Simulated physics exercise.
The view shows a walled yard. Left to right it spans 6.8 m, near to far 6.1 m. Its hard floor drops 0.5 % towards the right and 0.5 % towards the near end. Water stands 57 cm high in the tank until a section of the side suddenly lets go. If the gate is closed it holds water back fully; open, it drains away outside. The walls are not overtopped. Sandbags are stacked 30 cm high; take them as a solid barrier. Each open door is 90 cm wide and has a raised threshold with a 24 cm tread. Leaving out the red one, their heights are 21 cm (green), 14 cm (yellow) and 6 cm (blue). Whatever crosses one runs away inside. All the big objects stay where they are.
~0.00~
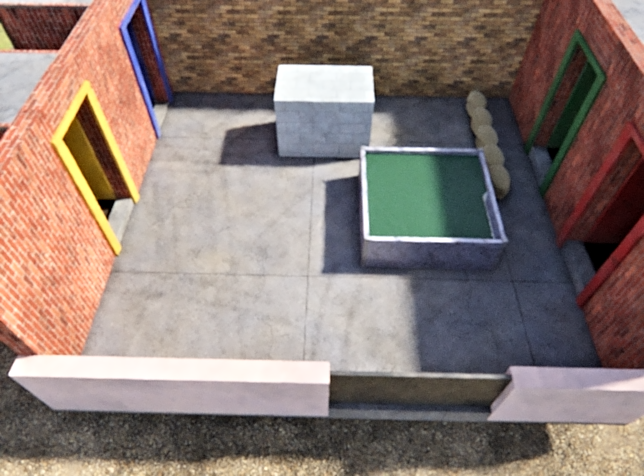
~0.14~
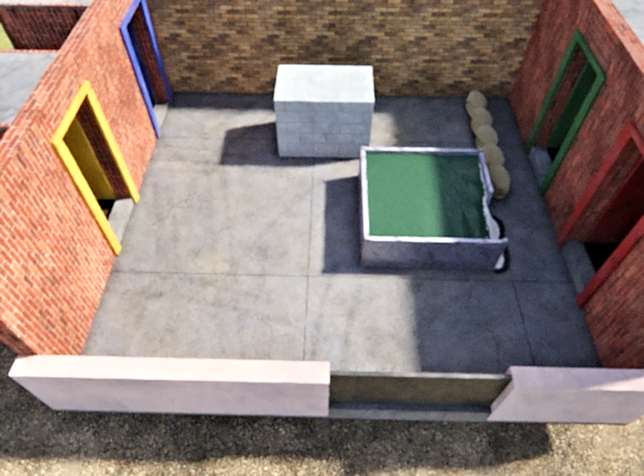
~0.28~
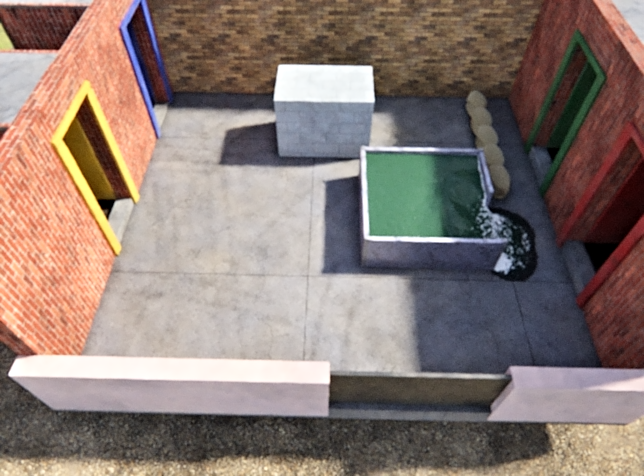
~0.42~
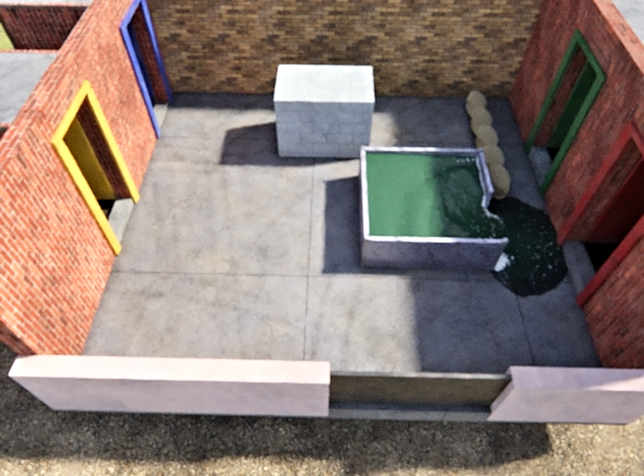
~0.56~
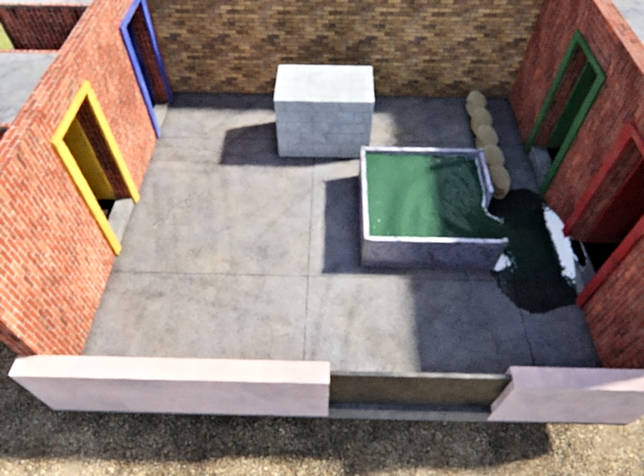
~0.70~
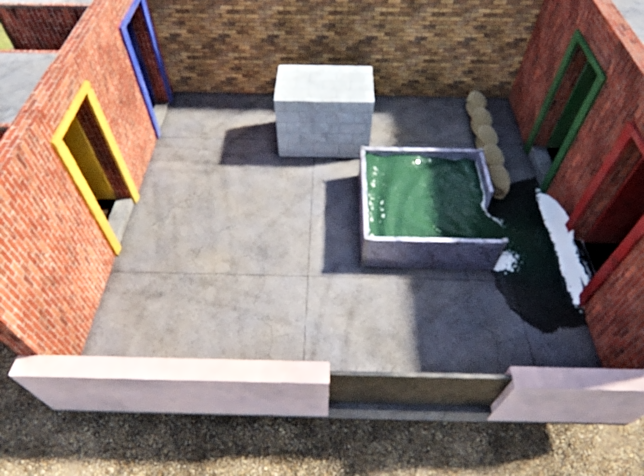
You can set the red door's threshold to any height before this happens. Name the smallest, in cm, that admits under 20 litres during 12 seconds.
At least 32 cm or so.
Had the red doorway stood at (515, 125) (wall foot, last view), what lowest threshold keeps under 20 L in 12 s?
Roughly 18 cm.
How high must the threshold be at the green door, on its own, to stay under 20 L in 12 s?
Roughly 12.5 cm at green.
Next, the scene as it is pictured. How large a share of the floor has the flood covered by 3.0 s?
About 25 per cent.
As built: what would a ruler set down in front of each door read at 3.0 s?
Depths in cm: Green 7, yellow 0, blue 0, red 23.
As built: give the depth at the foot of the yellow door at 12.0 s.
Roughly 3.5 cm deep.
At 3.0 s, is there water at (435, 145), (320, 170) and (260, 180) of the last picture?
In turn: Still dry, dry, dry.
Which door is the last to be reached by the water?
The blue one.
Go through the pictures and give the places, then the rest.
The first picture shows the tank at (427, 195) is whole and still, 57 cm deep; the red door at (600, 230) is dry.
In the second picture, water pours out at (488, 233) and has run 0.3 m, to a hidden place; about 9 cm deep outside, 57 cm at the back.
In the third picture, the front is at (531, 252), 0.7 m from the gap at (487, 235); 0.7 m2 of floor is wet, 57 cm left at the back.
In the fourth picture, the front is at (564, 259), 1.2 m from the gap at (487, 235); 1.6 m2 of floor is wet, 57 cm left at the back.
In the fifth picture, the gap is at (487, 235), the front 1.3 m out at (581, 257); the back of the tank holds 56 cm.
In the sixth picture, the front is at (538, 182), 1.5 m from the gap at (487, 235); 2.5 m2 of floor is wet, 48 cm left at the back; water is at the red door at (600, 230).
After 1.4 s water covers 10 % of the floor, deepest (40 cm) near (552, 246); 34 cm at the red door, 31 litres in over its 22 cm threshold.
After 3.0 s water covers 25 % of the floor, deepest (30 cm) near (506, 108); 23 cm at the red door, 98 litres in over its 22 cm threshold.
After 12.0 s water covers 95 % of the floor, deepest (10 cm) near (588, 396); 9 cm at the red door, 104 litres in over its 22 cm threshold.
At the red door as built, the water arrived by 0.6 s and peaked near 35 cm at 1.6 s.
Run again over the same 12 s with other heights there, 45 litres in over 28 cm, 4 litres over 37.5 cm. The limit of 20 litres is kept from about 32 cm up.
